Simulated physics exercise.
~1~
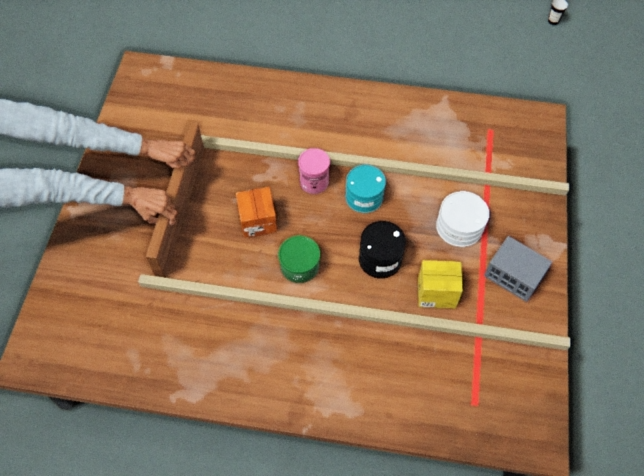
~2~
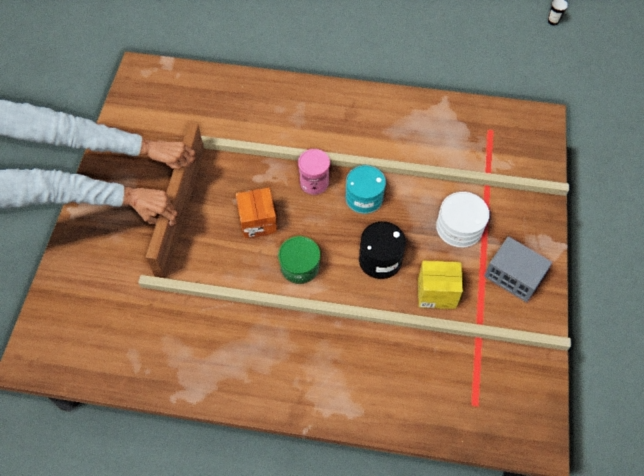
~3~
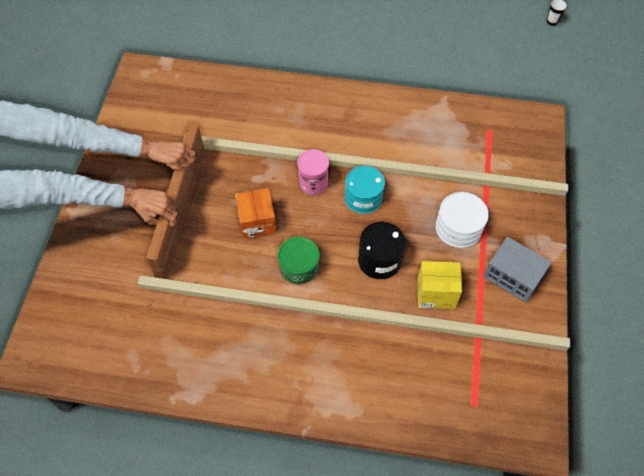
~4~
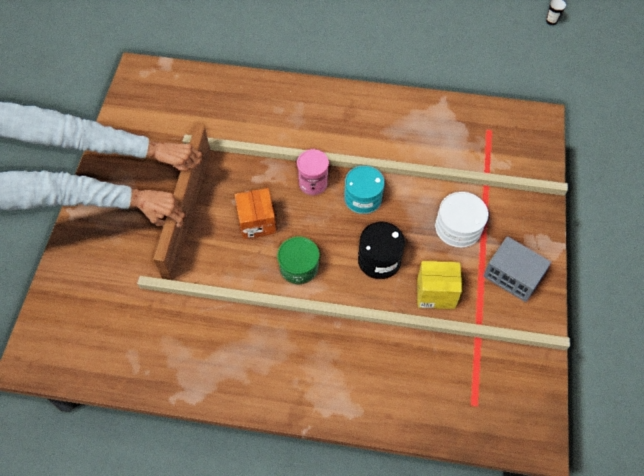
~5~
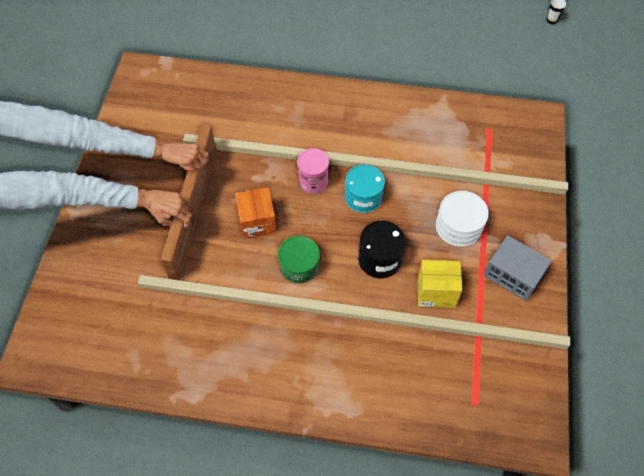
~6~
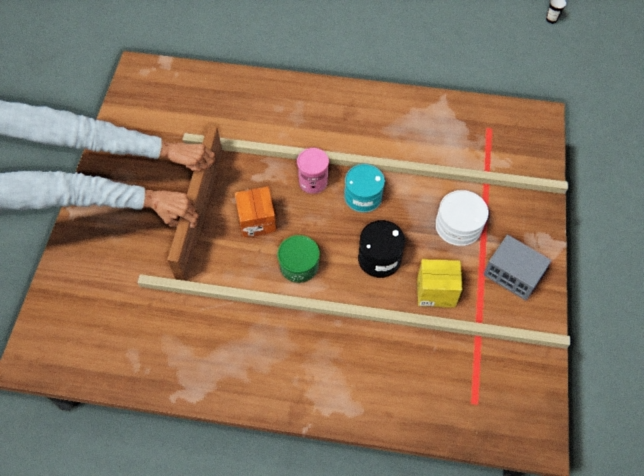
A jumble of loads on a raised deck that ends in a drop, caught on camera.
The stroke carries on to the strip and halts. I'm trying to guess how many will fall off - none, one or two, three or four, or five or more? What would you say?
Well, the ones that get knocked off number at least one, under three.
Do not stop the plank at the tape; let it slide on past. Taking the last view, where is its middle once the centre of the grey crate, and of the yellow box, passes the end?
Near (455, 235), then near (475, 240).
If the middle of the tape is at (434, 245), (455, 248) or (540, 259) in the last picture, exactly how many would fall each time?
Try by try, 0, 0 and 4.
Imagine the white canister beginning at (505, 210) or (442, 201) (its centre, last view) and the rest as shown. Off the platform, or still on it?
It keeps its place, then keeps its place.
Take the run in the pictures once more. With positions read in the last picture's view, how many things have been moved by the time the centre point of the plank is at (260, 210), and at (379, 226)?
Tally: 1; 7.
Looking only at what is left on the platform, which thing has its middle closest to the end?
Answer: The white canister.
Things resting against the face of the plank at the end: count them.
It adds up to 3.
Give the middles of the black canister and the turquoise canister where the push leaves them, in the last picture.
The black canister comes to rest at (545, 281), and the turquoise canister comes to rest at (523, 222).
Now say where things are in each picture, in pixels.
Grey crate (517, 269); white canister (462, 219); yellow box (439, 285); plank (178, 199); tape (484, 253), in the first frame.
White canister (462, 220); turquoise canister (365, 189), in the second frame.
Yellow box (439, 286); black canister (381, 251), in the third frame.
Grey crate (517, 269); plank (184, 201), in the fourth frame.
White canister (462, 219); green pail (299, 260), in the fifth frame.
Grey crate (517, 268); white canister (461, 218); yellow box (439, 284); plank (197, 202); tape (483, 252), in the sixth frame.
Early on, none off yet; grey crate at rest near (517, 268); white canister at rest near (461, 218); yellow box at rest near (439, 284).
A while later, none off yet; grey crate at rest near (517, 268); white canister at rest near (461, 218); yellow box travelled a little near (444, 287).
Further along, none off yet; grey crate travelled a little near (540, 280); white canister travelled about its own width near (513, 237); yellow box travelled well along near (513, 304).
Finally, the number that fall off is one or two; lost, yellow box and grey crate.
